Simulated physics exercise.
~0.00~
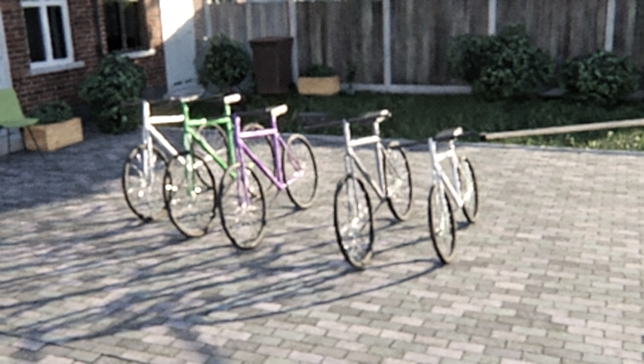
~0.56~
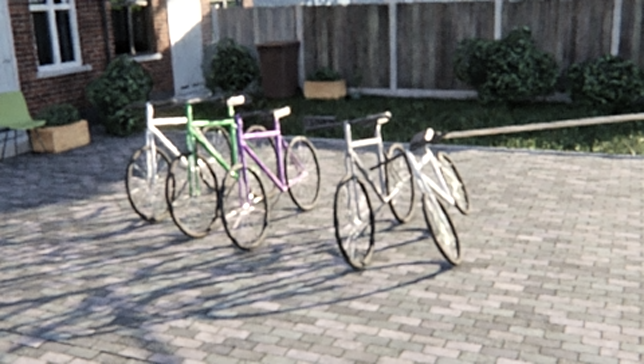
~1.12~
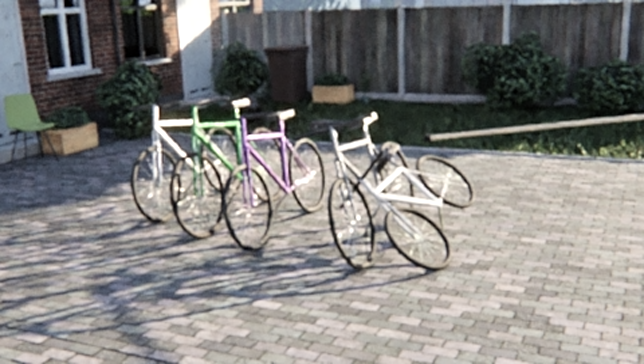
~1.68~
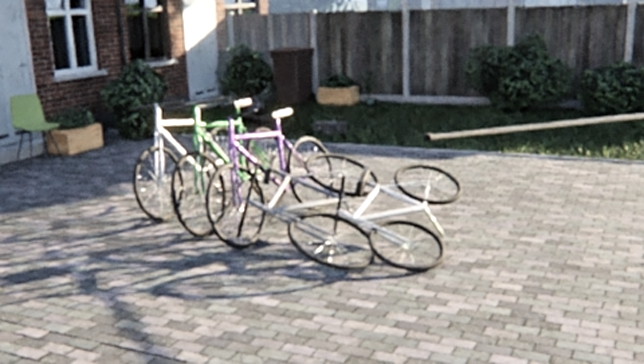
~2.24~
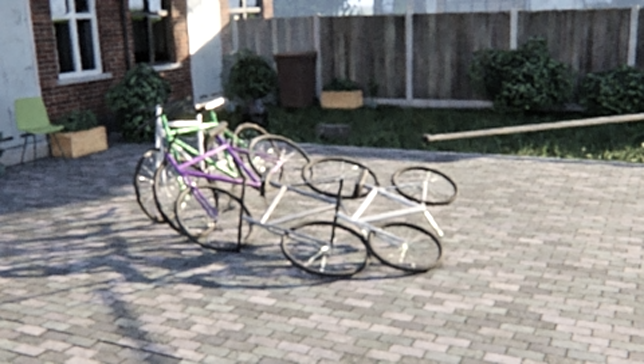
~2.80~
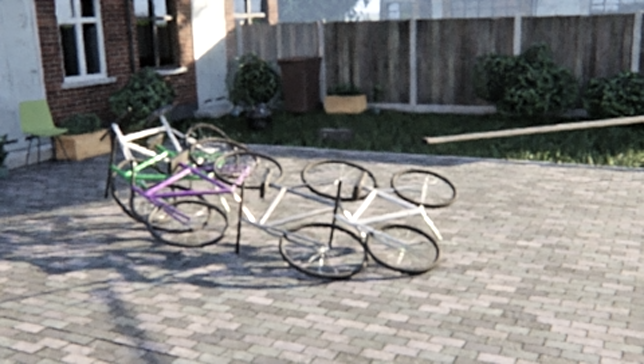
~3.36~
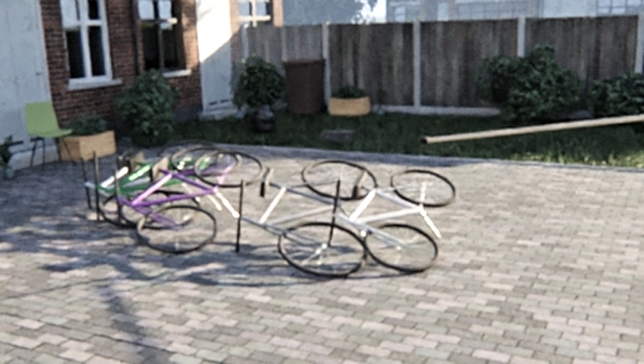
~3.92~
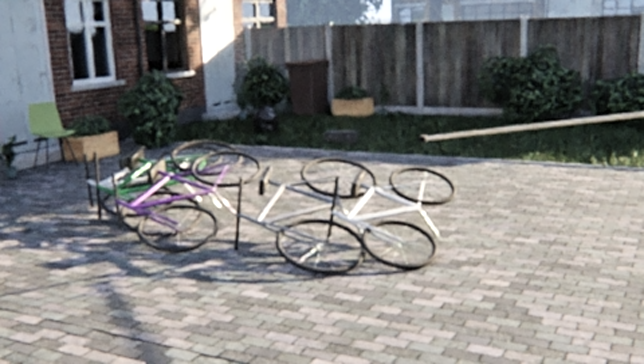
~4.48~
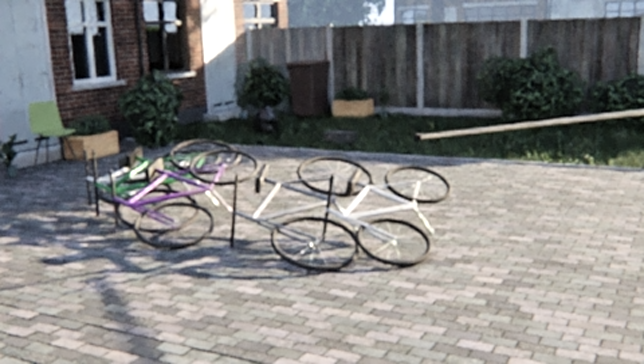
The rightmost of five bicycles parked on a paved yard tipped left into its neighbour, and the fall passed down the row through the purple and green ones to the last, until all five lay in a tangled heap on the bricks.
